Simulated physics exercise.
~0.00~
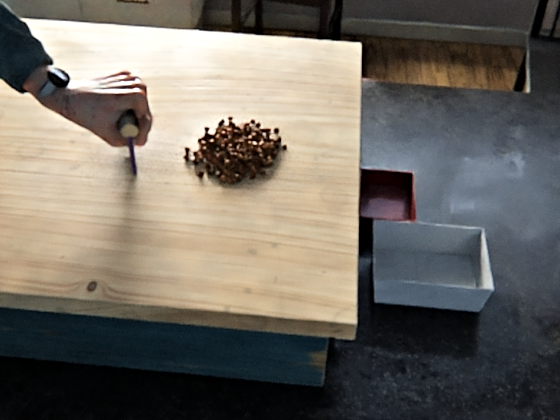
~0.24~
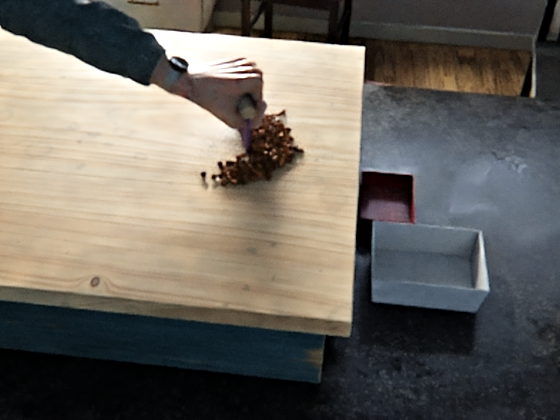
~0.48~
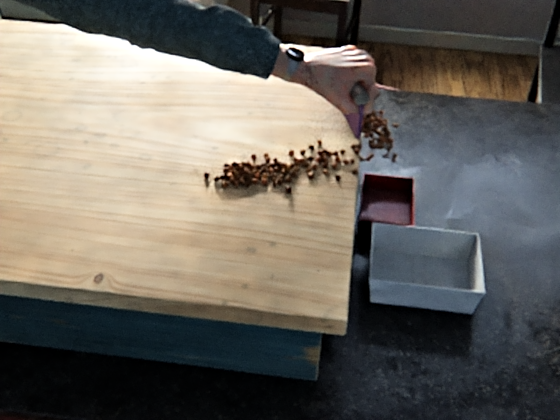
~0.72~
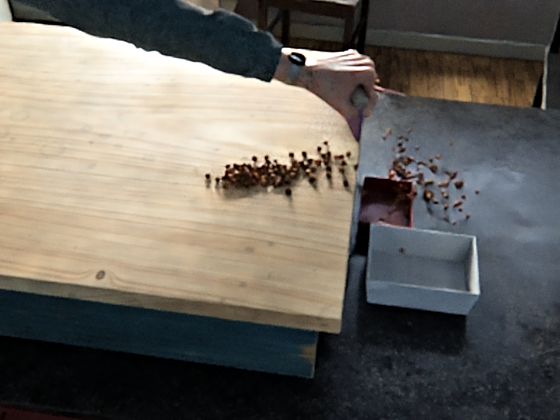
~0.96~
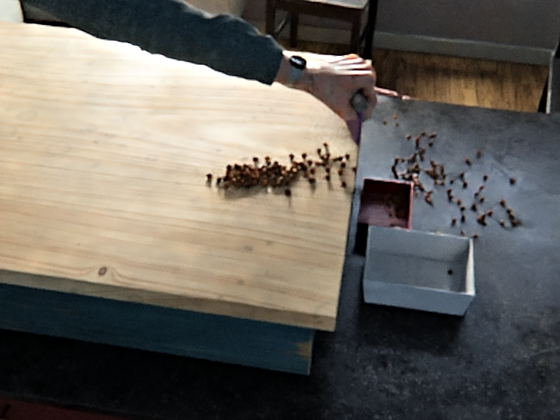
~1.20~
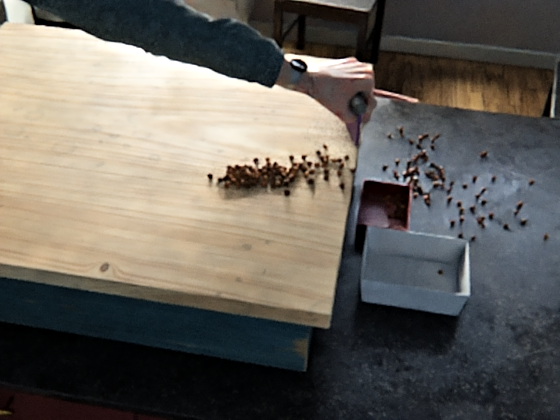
On a pale wooden tabletop, a hand with a scraper swept a pile of small brown pieces rightward and stopped at the edge, sending many scattering onto the dark surface below and a few into the red tin, while the rest stayed on top.
